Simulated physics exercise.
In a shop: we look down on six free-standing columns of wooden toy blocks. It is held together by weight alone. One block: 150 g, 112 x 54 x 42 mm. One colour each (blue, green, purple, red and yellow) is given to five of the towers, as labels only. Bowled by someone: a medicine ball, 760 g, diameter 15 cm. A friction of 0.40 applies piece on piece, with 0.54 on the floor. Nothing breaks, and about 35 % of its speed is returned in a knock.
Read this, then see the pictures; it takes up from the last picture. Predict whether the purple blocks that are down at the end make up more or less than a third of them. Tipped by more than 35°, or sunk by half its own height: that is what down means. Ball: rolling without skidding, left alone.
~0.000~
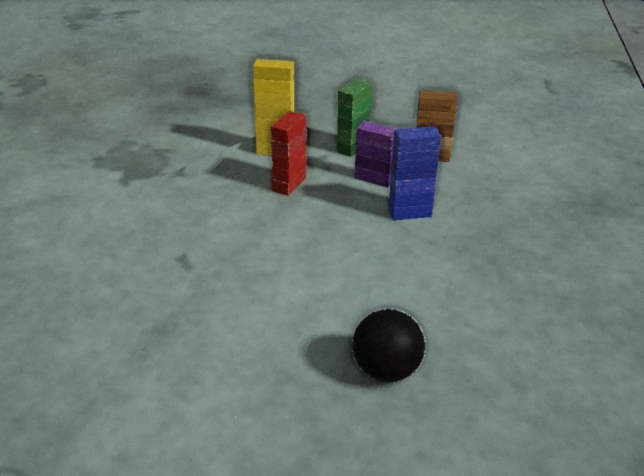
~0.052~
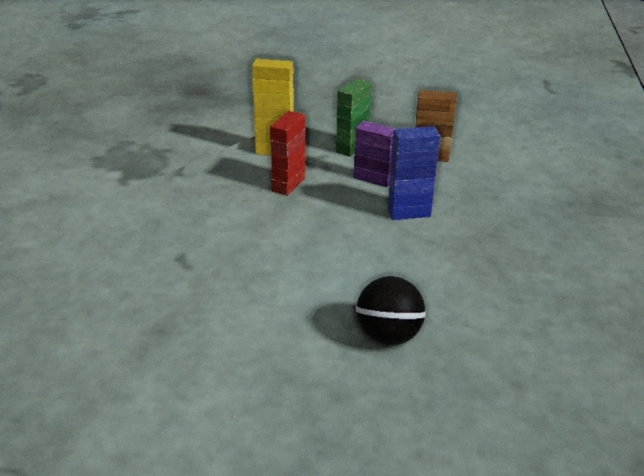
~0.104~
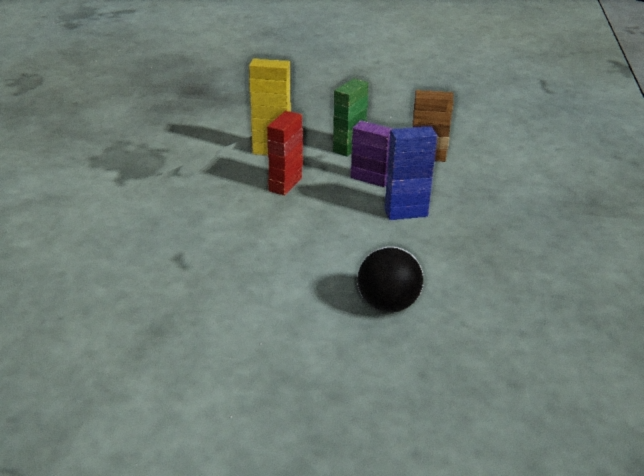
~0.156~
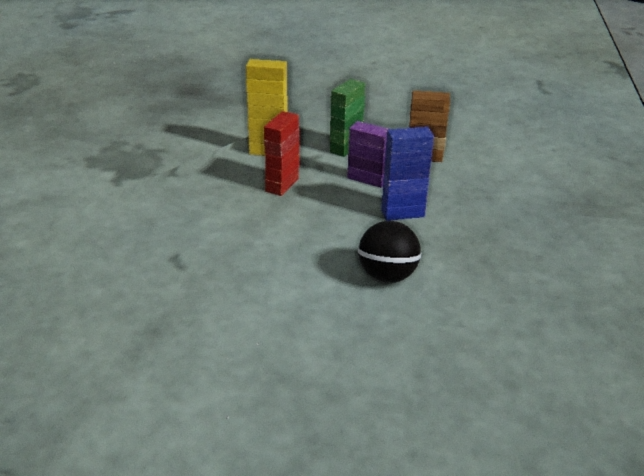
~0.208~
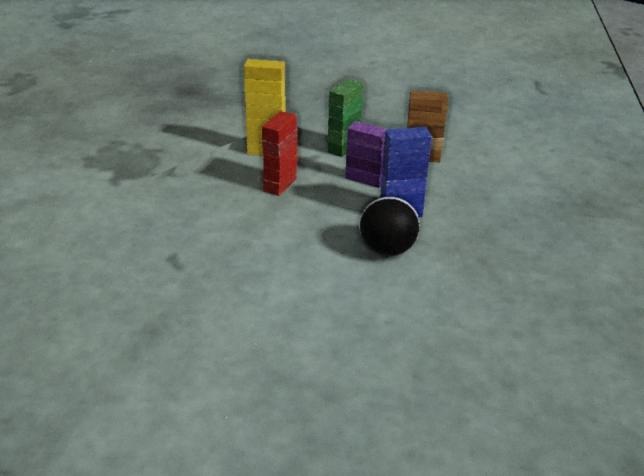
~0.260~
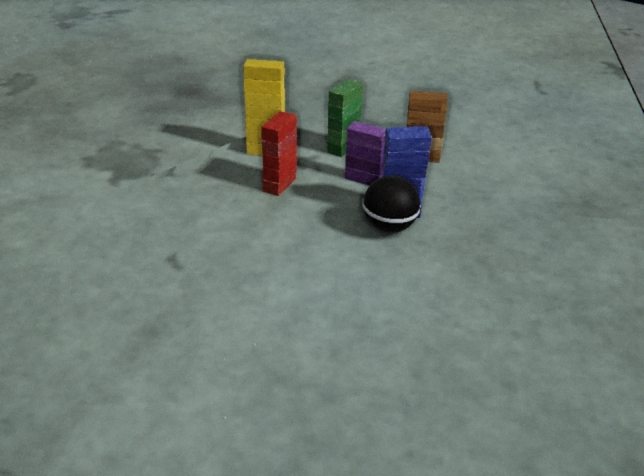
Prediction: Less than a third.
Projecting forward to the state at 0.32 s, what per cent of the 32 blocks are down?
At that moment 0 per cent.
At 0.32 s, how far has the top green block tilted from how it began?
I'd estimate close to 0°.
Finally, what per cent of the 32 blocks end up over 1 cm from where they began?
Fraction: 25 %.
After 0.32 s, ball still moving; none of the 4 purple blocks down (0 of 32 in all colours); top purple block unmoved; top blue block leaning 17°.
After 0.38 s, ball still moving; none of the 4 purple blocks down (0 of 32 in all colours); top purple block unmoved; top blue block leaning 27°, 18 mm lower.
After 0.50 s, ball still moving; none of the 4 purple blocks down (5 of 32 in all colours); top purple block unmoved; top blue block leaning 74°, 9 cm lower.
After 0.66 s, ball still moving; none of the 4 purple blocks down (5 of 32 in all colours); top purple block unmoved; top blue block upside down.
At rest (1.3 s), ball rolling away; none of the 4 purple blocks down (5 of 32 in all colours); top purple block unmoved; top blue block upside down. That is 0 per cent. As the last picture would show them, middles, top purple block near (368, 135), top blue block near (446, 226).
